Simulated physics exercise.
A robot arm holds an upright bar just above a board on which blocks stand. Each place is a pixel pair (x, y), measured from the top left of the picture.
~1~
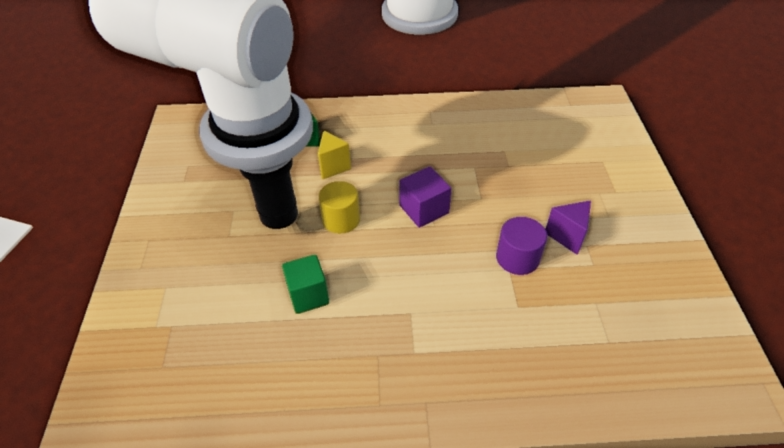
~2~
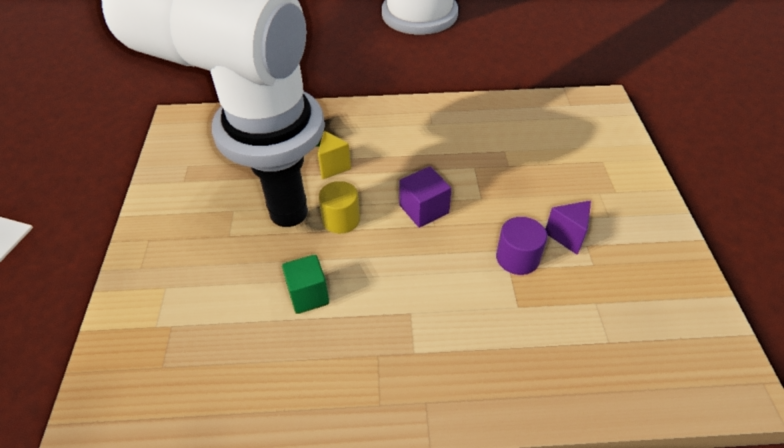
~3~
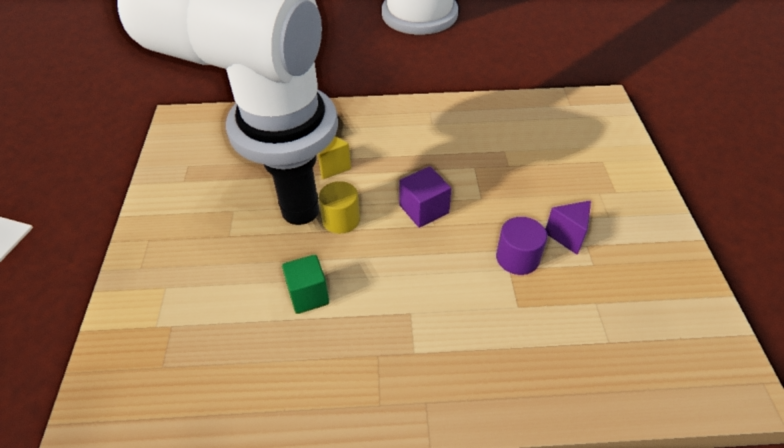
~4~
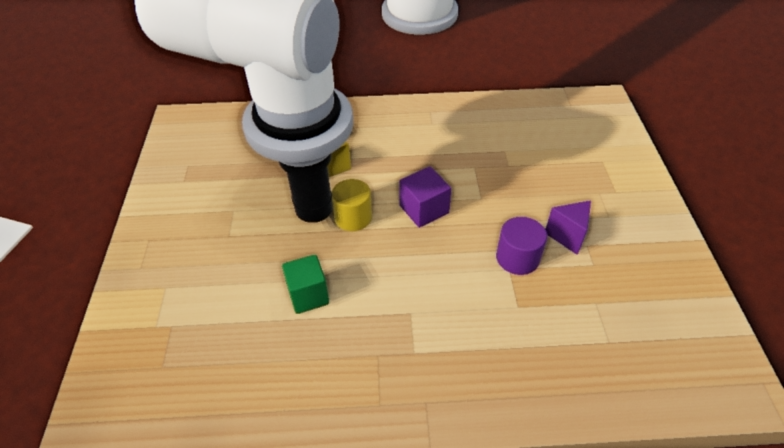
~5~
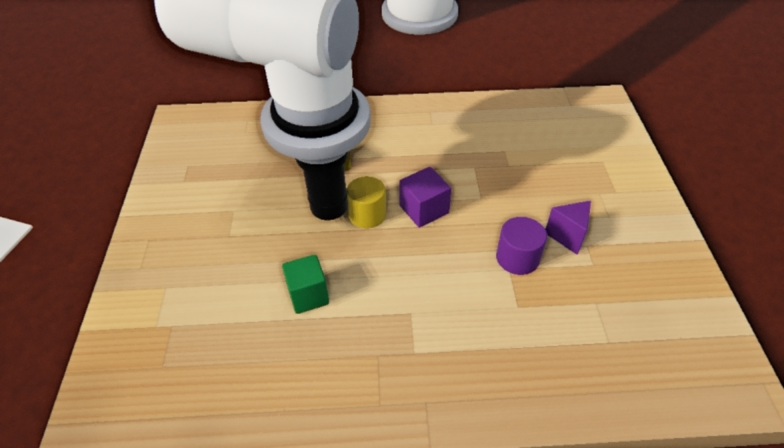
A robot arm moves its black bar right and pushes the yellow cylinder across the board.
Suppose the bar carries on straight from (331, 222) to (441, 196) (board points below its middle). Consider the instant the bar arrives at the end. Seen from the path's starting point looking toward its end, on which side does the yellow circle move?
It's pushed left.
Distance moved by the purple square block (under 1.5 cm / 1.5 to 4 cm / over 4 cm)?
It moves more than 4 cm.
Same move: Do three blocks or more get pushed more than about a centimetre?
No, that is not how it ends up.
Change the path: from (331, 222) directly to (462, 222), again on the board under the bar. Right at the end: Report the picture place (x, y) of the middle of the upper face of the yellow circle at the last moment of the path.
It is going to be at (422, 169).
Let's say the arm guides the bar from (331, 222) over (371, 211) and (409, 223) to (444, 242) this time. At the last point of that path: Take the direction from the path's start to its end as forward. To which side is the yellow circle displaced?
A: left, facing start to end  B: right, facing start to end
I choose A.
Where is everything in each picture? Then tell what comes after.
Bar's lower end (279, 216); yellow triangular piece (330, 142); yellow circle (338, 194); purple square block (425, 183), in the first picture.
Bar (289, 214); blocks still, in the second picture.
Bar (301, 212); blocks still, in the third picture.
Bar (314, 210); yellow circle (351, 191), in the fourth picture.
Bar (329, 208); yellow triangular piece hidden; yellow circle (366, 189); purple square block (425, 183), in the fifth picture.
The first path, step by step. One third of the way, bar (369, 199); yellow circle (403, 175); purple square block (441, 179), turned 40° clockwise.
Two thirds of the way, bar (406, 190); yellow circle (434, 162); purple square block (469, 175), turned 75° clockwise.
At the end, bar (442, 181); yellow triangular piece still; yellow circle (456, 147); purple square block (488, 174), turned 85° clockwise.
